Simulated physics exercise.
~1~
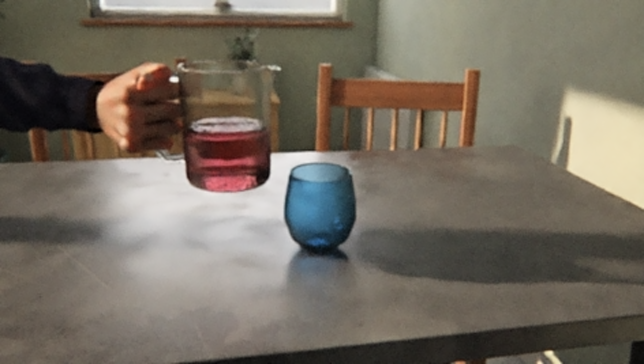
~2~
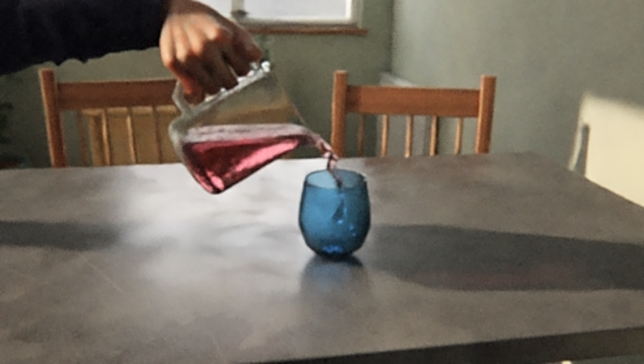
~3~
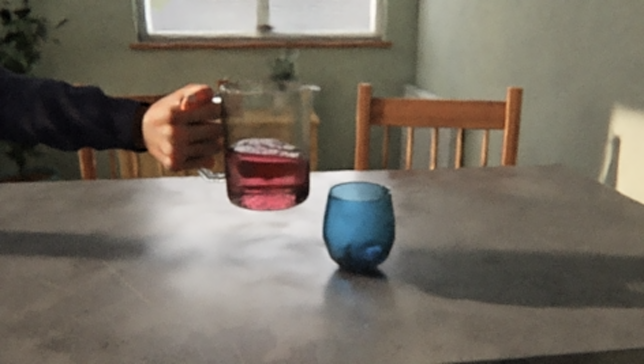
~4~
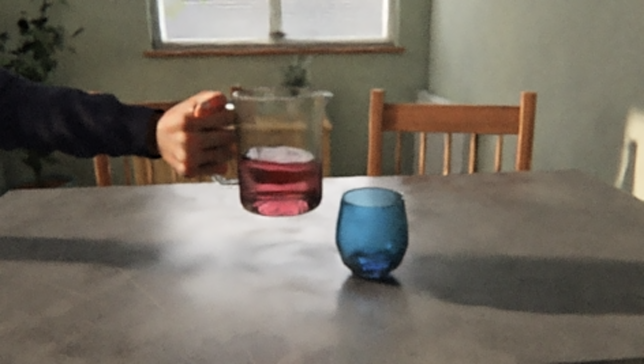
In the video, a hand in a dark sleeve holds a clear pitcher of reddish liquid above a gray table, tips it right to pour into a blue glass, then rights it as the view pans slightly left, ending with liquid still in the upright pitcher.
